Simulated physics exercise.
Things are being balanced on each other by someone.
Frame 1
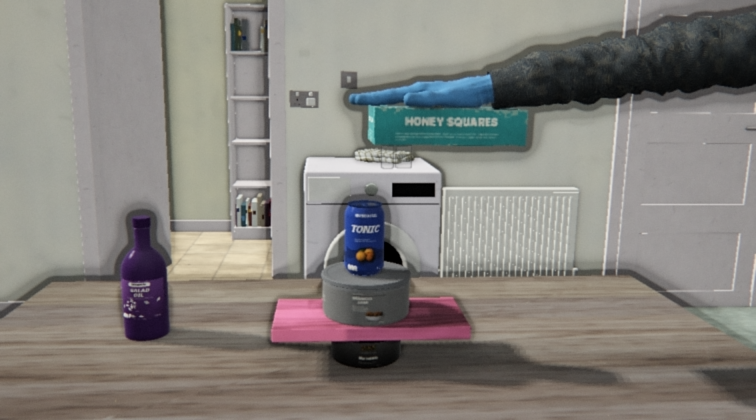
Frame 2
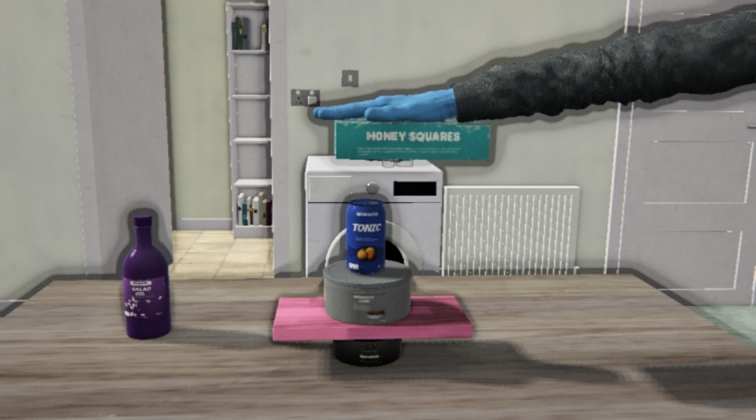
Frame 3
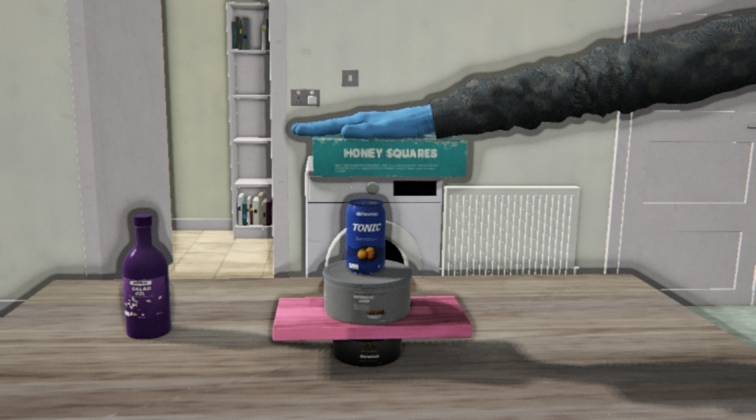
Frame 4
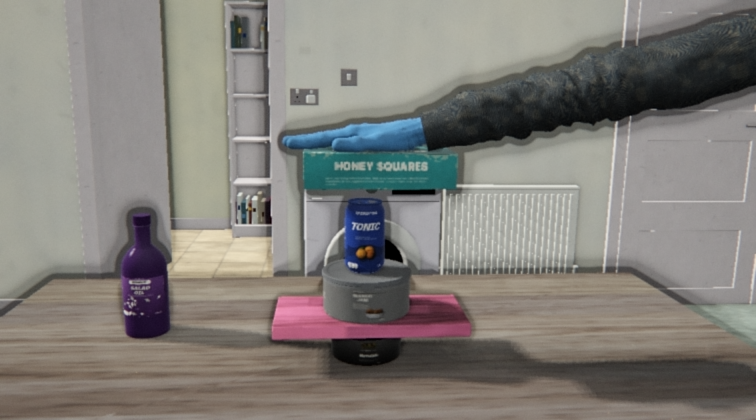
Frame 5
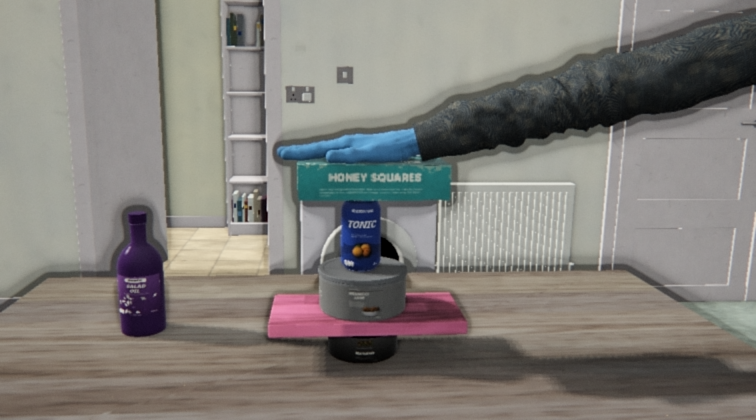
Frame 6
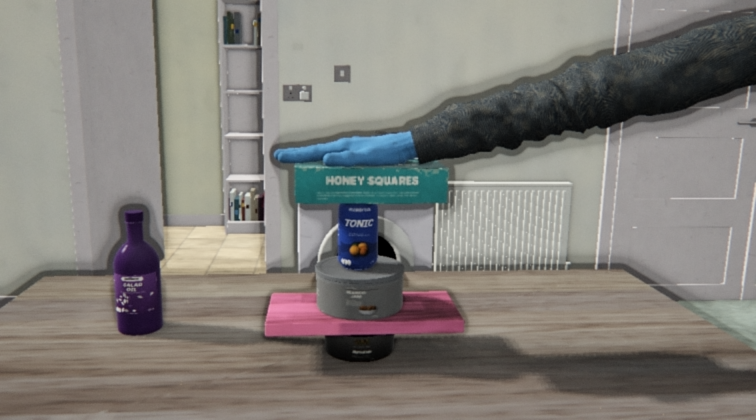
A blue-gloved hand with a dark sleeve lowered a turquoise Honey Squares packet, shifting it left, and set it on the blue can above a grey tub and pink board, keeping hold of it.
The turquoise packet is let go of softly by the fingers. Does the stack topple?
Turns out it stands firm.
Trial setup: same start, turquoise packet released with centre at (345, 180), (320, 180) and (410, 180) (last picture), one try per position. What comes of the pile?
Outcomes in order: No collapse, a collapse, a collapse.
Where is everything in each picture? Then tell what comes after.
Coming down; turquoise packet (444, 125); grey tub (366, 292), in the first picture.
Coming down; turquoise packet (408, 138); purple bottle (146, 275), in the second picture.
Coming down; turquoise packet (387, 154); blue can (366, 236), in the third picture.
Coming down; turquoise packet (378, 166), in the fourth picture.
Coming down; turquoise packet (372, 177); pink board (366, 313), in the fifth picture.
Set down, still held; turquoise packet (369, 180); grey tub (360, 286), in the sixth picture.
Then, 0.10 s after the last picture, nothing has stirred.
Then, 0.30 s after the last picture, turquoise packet resting near (370, 181).
At rest, all 6 in place. Seen from the same camera at the end, turquoise packet near (370, 181). The pile stays up.
